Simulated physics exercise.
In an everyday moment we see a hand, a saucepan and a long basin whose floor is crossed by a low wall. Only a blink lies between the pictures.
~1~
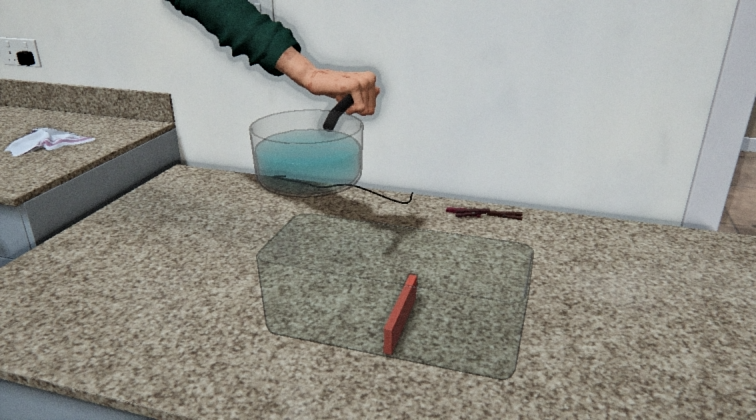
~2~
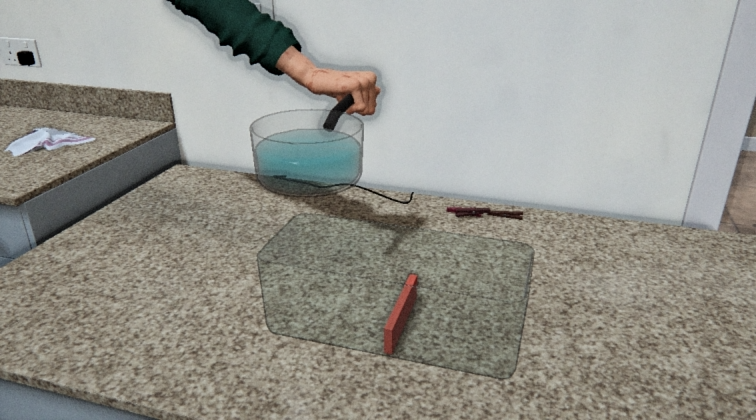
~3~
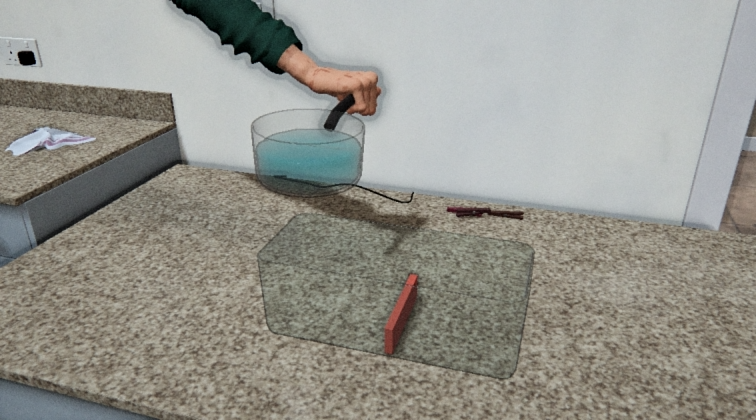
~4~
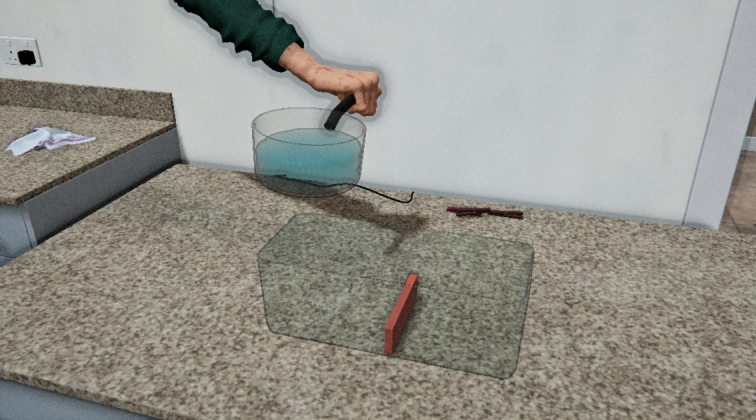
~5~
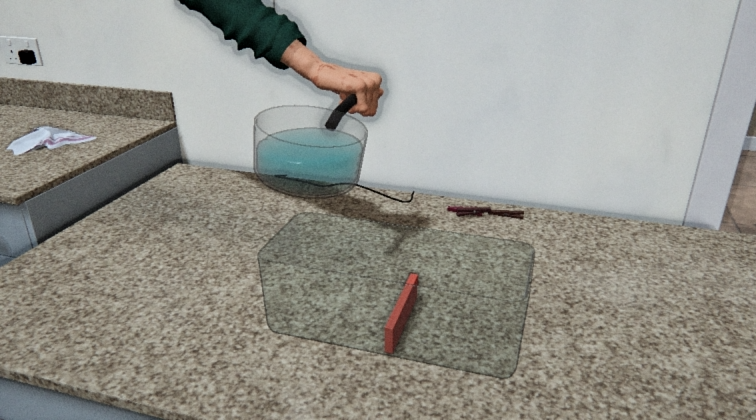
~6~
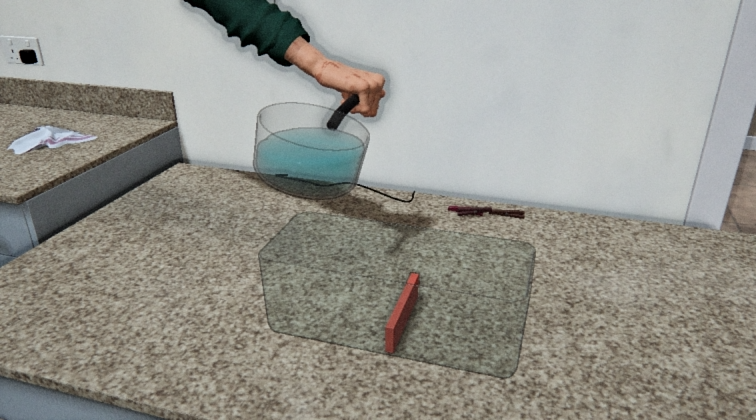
On a speckled countertop, a hand slowly tilts a clear saucepan of blue liquid rightward.
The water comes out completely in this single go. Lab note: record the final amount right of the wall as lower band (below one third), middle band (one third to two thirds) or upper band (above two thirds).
Looks to me like the right side of the wall gets at least a third but no more than two thirds.
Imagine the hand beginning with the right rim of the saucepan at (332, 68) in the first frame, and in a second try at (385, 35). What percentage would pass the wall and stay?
It comes to 30 % the first time and 85 % the second.
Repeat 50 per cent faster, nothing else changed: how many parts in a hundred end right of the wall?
It comes to some 40 per cent.
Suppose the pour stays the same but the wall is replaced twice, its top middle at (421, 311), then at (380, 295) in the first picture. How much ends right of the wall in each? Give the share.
Case 1: 20 %; case 2: 75 %.
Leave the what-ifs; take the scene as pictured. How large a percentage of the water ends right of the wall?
Near 50 in a hundred.
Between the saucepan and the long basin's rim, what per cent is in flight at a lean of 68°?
Roughly 30 percent.
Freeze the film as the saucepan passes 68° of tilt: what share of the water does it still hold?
Roughly 55 %.
A moment on, the saucepan is tipped part way and 57 per cent is still to pour, 4 is left of the wall and 10 right of it.
Next, the saucepan is tipped right over and 8 per cent is still to pour, 36 is left of the wall and 48 right of it.
Then the saucepan is tipped right over and 0 per cent is still to pour, 51 is left of the wall and 49 right of it.
Later the saucepan is tipped right over and 0 per cent is still to pour, 50 is left of the wall and 49 right of it.
Finally, 50 per cent lies left of the wall, 49 right of it and 1 outside.
